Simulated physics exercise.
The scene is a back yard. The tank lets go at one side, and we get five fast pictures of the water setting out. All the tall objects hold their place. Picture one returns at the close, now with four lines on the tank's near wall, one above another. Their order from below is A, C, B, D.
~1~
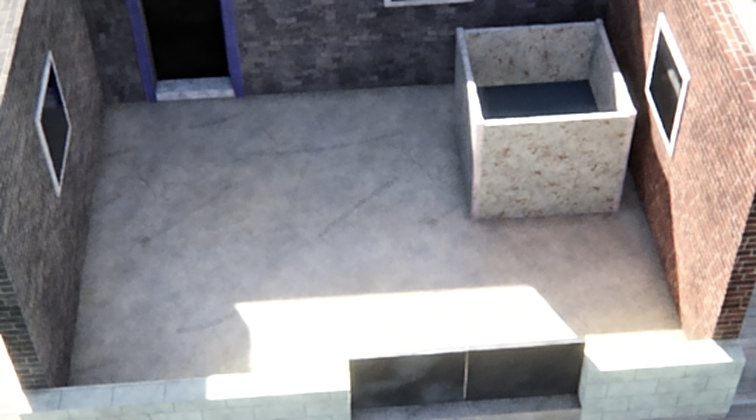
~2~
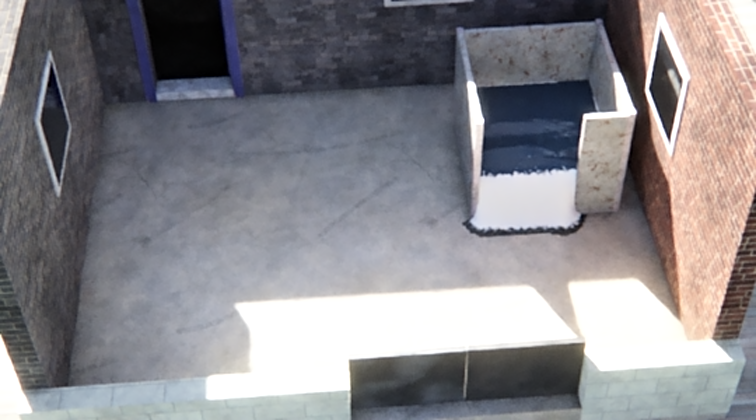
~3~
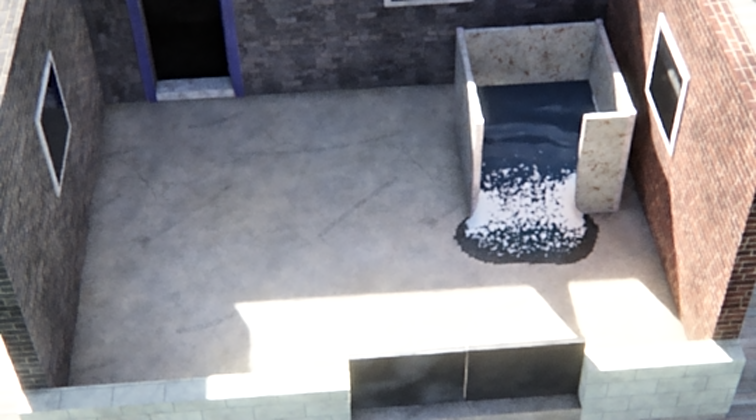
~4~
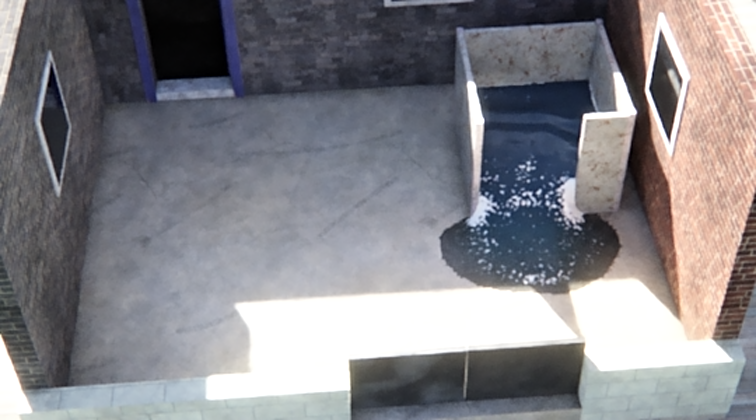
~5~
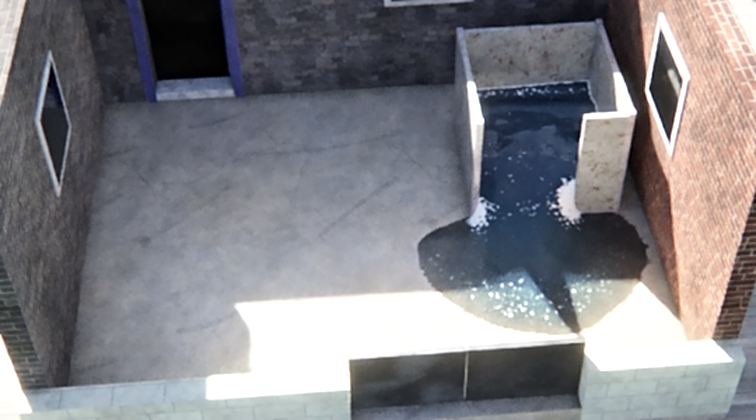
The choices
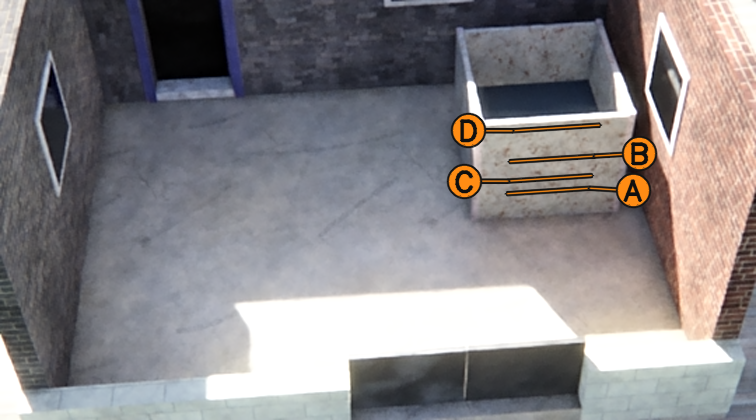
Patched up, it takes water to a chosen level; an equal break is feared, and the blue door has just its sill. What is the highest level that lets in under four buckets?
Use level B.
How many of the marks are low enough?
Three of the four.
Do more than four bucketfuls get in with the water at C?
No.
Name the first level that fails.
Level D.
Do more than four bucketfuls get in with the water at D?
Yes, that goes wrong.
On the marked copy, A at (548, 191); B at (552, 158); C at (550, 178); D at (556, 127); from the bottom up A, C, B, D.
With A, nothing gets over.
With B, a splash gets over, under a bucket.
With C, nothing gets over.
With D, about 9 bucketfuls get in.
